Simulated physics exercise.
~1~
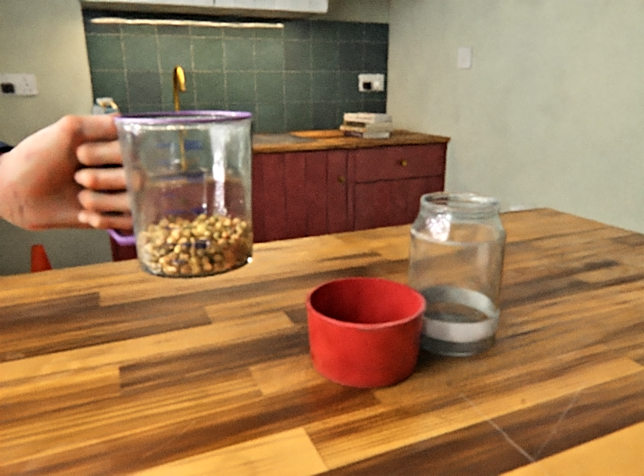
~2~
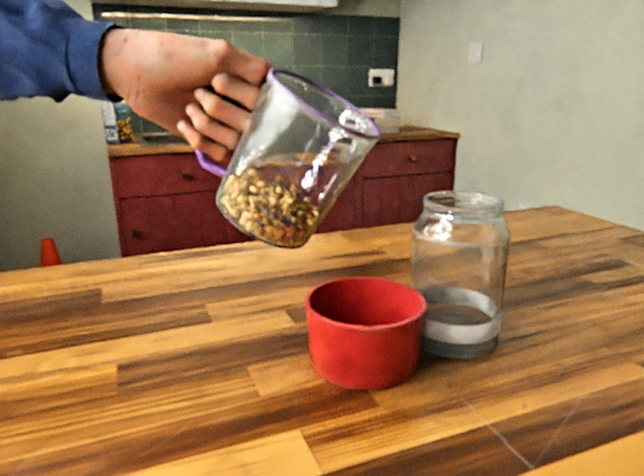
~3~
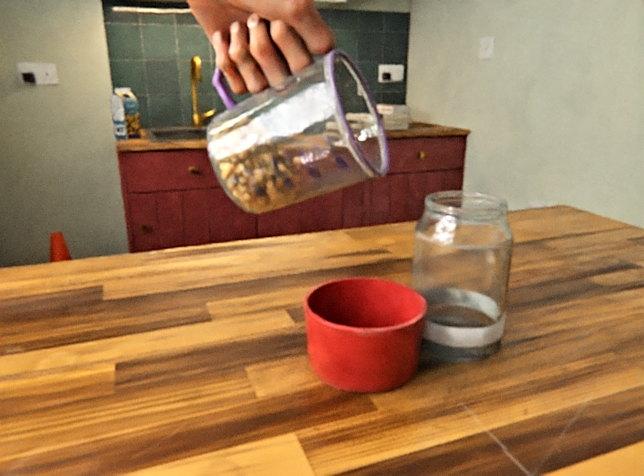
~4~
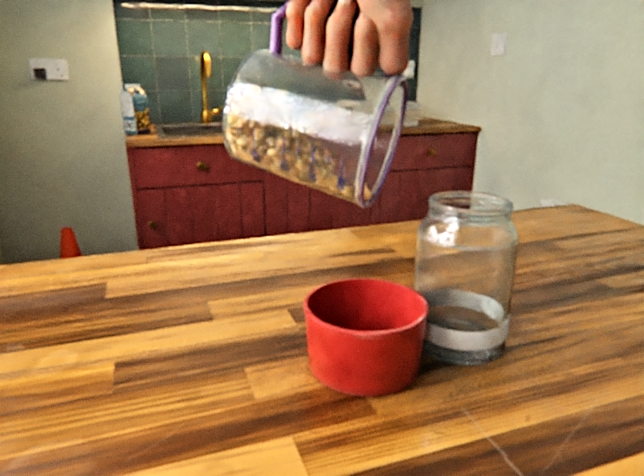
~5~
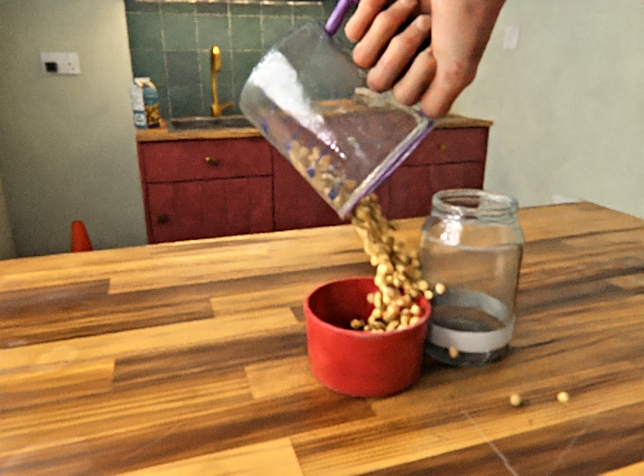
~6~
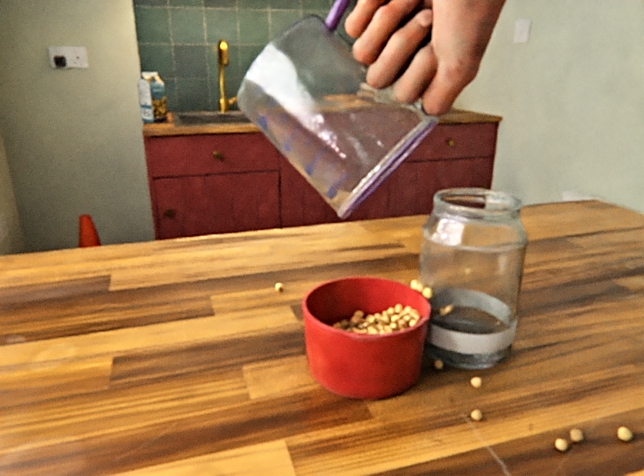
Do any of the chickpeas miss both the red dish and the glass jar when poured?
Yes, a good share of them end up outside and some can be seen scattered on the table, though most land in the red dish.
